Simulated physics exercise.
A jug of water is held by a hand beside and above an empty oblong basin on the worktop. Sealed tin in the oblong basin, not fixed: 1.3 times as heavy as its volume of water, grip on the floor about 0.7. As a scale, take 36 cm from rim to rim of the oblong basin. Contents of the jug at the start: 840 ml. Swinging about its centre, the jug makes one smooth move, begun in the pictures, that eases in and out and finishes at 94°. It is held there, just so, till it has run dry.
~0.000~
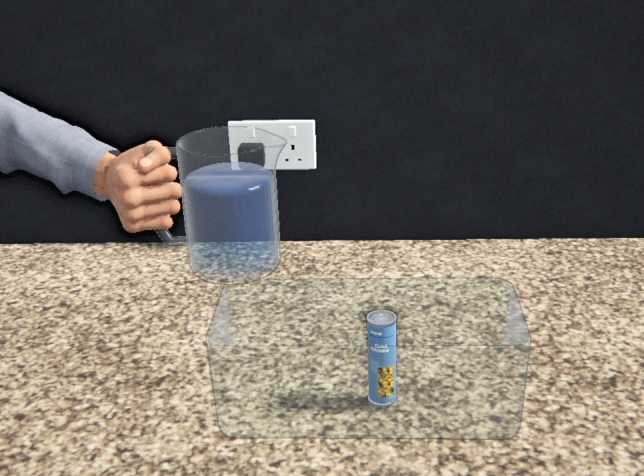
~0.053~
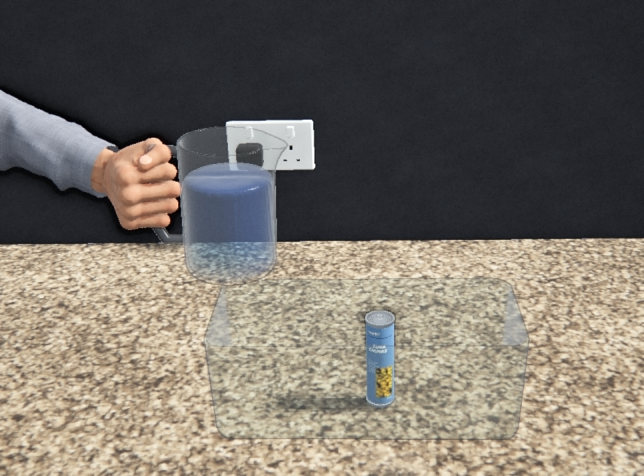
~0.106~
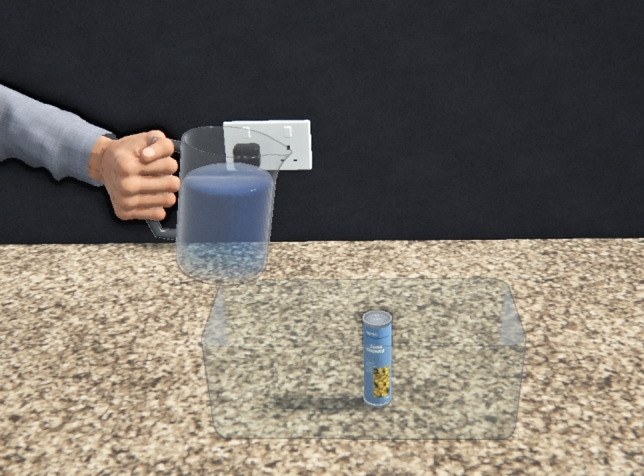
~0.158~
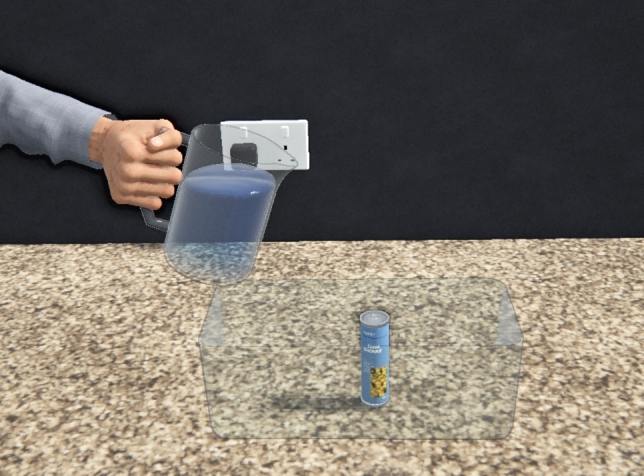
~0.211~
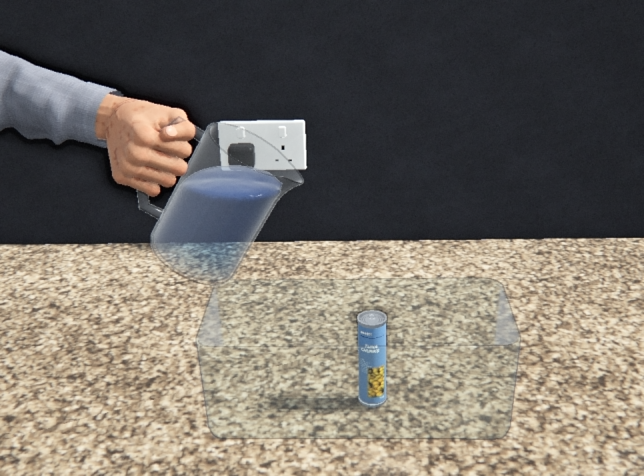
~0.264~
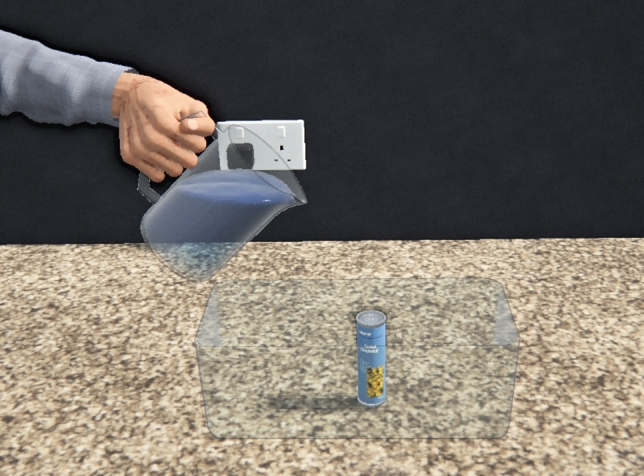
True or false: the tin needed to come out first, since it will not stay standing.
True.
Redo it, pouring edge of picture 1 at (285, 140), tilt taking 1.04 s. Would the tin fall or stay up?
After that, the tin overturns.
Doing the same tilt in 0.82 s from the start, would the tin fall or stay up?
Result: Tin tipped over.
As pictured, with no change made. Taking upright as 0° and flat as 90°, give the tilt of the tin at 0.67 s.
I'd say it's tipped close to 15 degrees.
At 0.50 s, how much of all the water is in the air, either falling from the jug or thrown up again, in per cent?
Near 18 per cent at that time.
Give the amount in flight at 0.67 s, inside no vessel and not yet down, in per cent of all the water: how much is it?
Airborne fraction: Approx. 20 %.
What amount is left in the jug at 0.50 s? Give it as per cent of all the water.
Near 74 in a hundred.
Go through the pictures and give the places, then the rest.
In the first frame, tilt 0°; pouring edge (287, 141); surface from (185, 176) to (273, 174); the oblong basin's rim runs from (216, 312) to (521, 311); the tin's top is at (382, 322).
In the second frame, tilt 2°; pouring edge (288, 144); surface from (184, 176) to (272, 175).
In the third frame, tilt 9°; pouring edge (292, 151); surface from (184, 176) to (273, 176).
In the fourth frame, tilt 19°; pouring edge (298, 163); surface from (180, 189) to (277, 179).
In the fifth frame, tilt 31°; pouring edge (304, 180); surface from (172, 200) to (283, 183).
In the sixth frame, tilt 45°; pouring edge (307, 201); surface from (154, 206) to (294, 190).
Then, 0.50 s in, the tilt is 93° and 74 per cent is still to pour; the tin stands where it began.
Then, 0.67 s in, the tilt is 94° and 40 per cent is still to pour; the tin leans 13°.
Then, 0.85 s in, the tilt is 94° and 20 per cent is still to pour; the tin lies on its side.
Then, 1.04 s in, the tilt is 94° and 11 per cent is still to pour; the tin lies on its side.
Finally, the tin lies on its side.
